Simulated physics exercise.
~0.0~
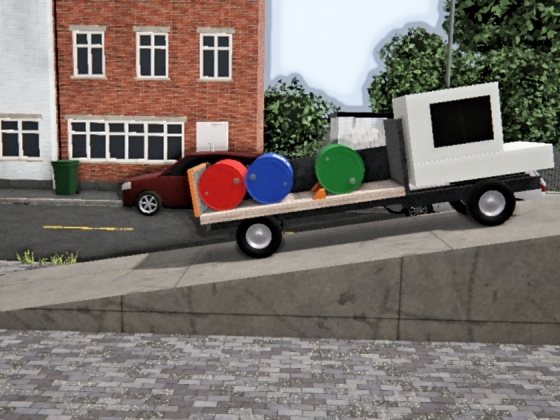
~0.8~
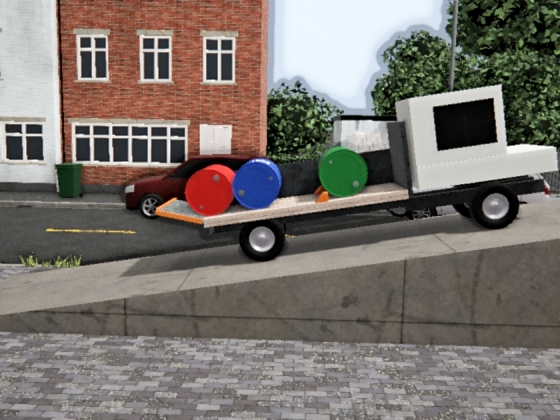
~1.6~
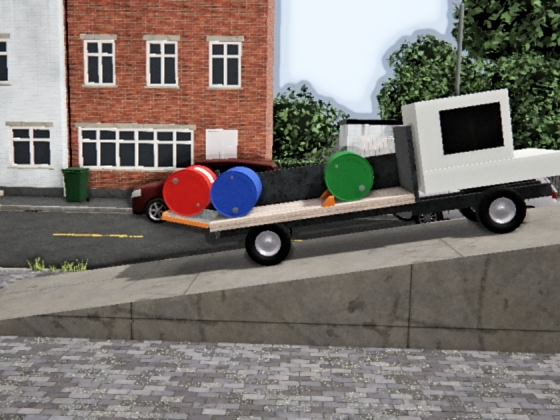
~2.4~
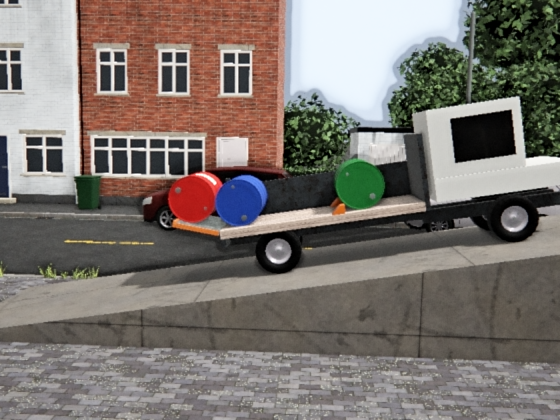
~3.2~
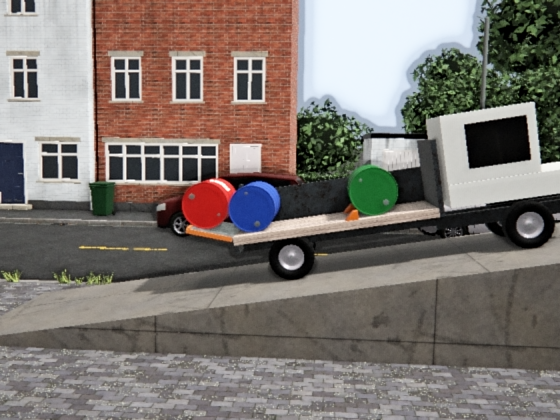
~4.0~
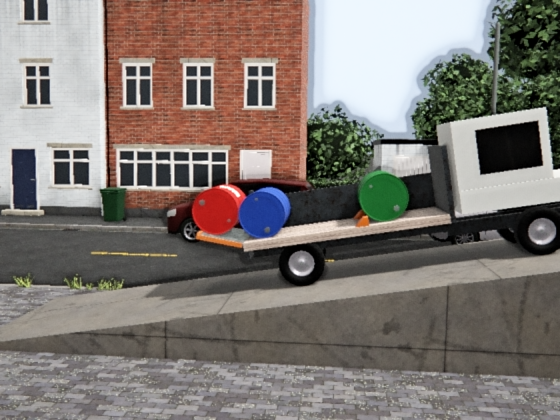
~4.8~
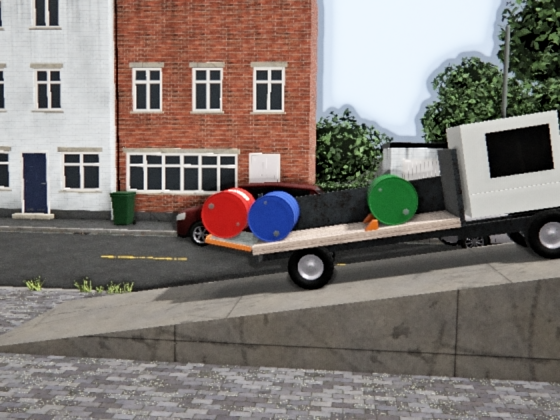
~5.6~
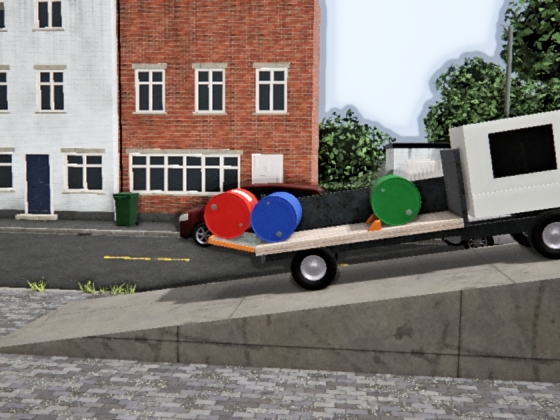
Red and blue drums rolling left as a sloping truck's tailgate drops, red stopping on the gate, green staying behind its chock.
